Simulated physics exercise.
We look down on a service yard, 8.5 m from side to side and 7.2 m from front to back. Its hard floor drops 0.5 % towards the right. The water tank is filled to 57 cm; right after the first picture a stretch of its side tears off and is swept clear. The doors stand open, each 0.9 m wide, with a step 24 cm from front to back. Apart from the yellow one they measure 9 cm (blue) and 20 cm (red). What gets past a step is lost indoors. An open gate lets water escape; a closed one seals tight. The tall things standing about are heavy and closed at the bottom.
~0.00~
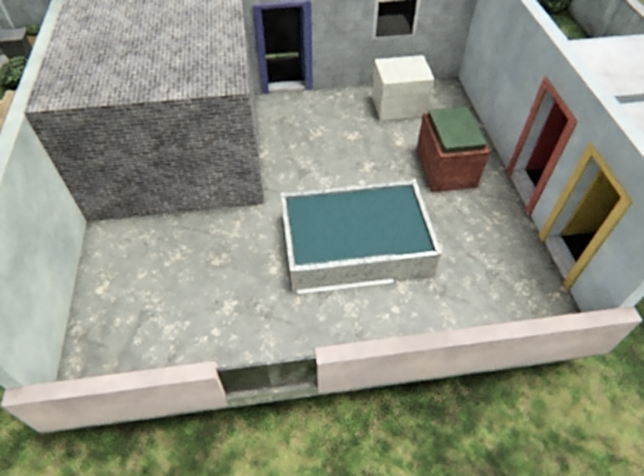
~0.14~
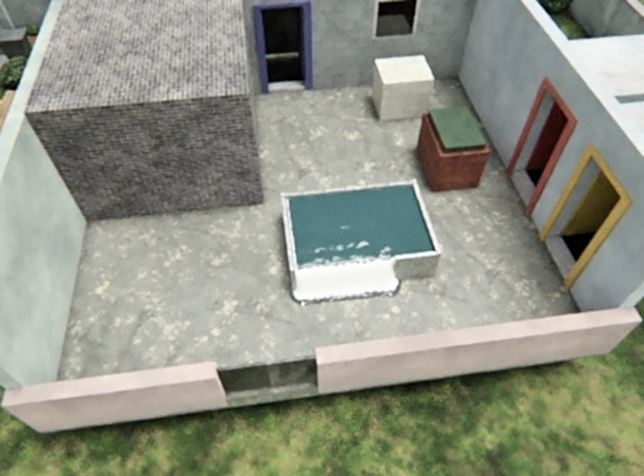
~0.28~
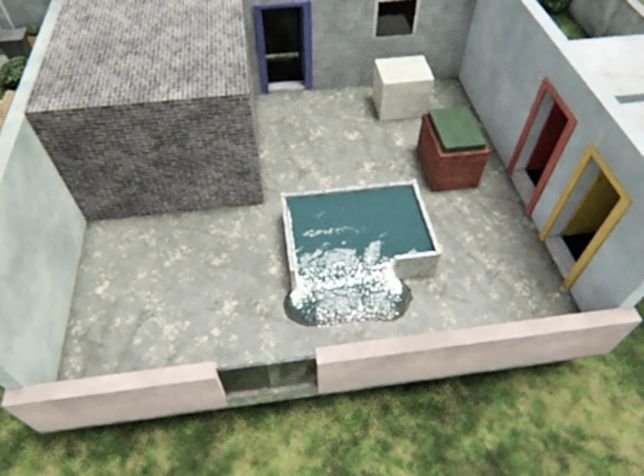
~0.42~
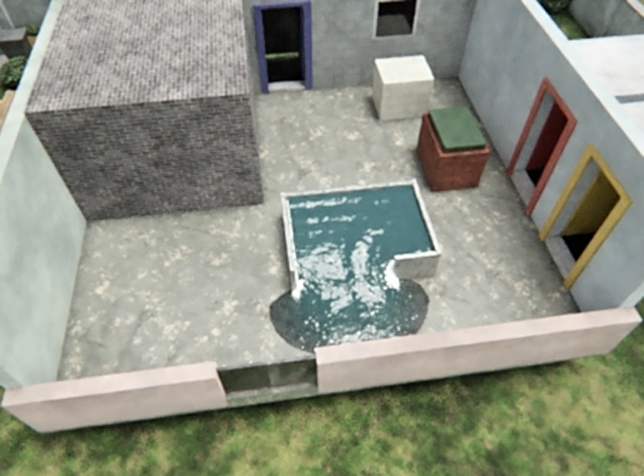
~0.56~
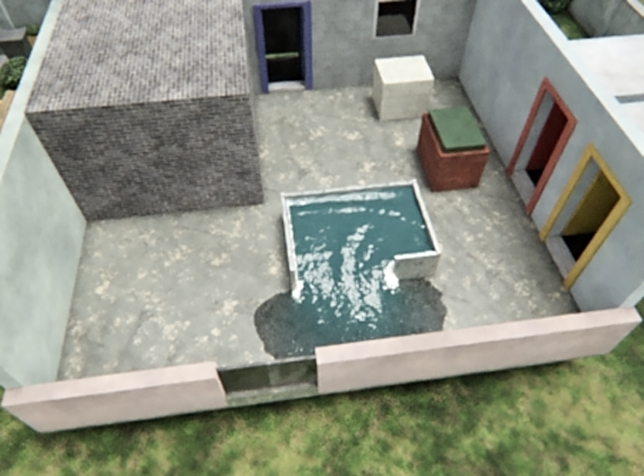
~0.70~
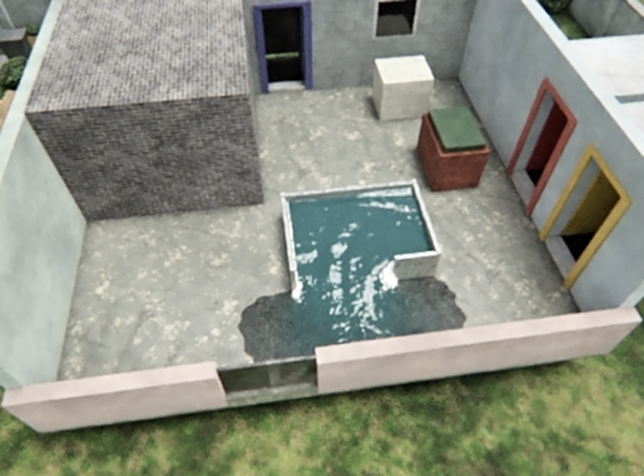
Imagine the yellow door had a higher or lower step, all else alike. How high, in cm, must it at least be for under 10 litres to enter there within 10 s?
Close to 12.5 cm is just enough.
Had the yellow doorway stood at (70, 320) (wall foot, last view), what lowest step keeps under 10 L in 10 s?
About 14.0 cm.
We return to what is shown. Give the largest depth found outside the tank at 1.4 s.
About 42 cm.
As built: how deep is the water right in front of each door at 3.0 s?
In cm: Blue 0, red 1, yellow 16.
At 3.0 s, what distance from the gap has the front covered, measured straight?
Some 4.8 m out.
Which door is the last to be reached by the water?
It is the blue one.
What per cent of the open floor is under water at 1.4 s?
About 15 per cent.
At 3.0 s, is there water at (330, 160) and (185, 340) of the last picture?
In that order: Dry, wet.
After 1.4 s water covers 15 % of the floor, deepest (42 cm) near (350, 356); it has not reached the yellow door.
After 3.0 s water covers 40 % of the floor, deepest (26 cm) near (65, 405); 16 cm at the yellow door, 0 litres in over its 18 cm step.
After 10.0 s water covers 90 % of the floor, deepest (10 cm) near (279, 238); 6 cm at the yellow door, 0 litres in over its 18 cm step.
At the yellow door as built, the water arrived by 2.4 s and peaked near 16 cm at 3.0 s.
With a step of 10 cm, 29 litres would have come in within the 10 s; with 14 cm, 3 litres. So under 10 litres takes about 12.5 cm.
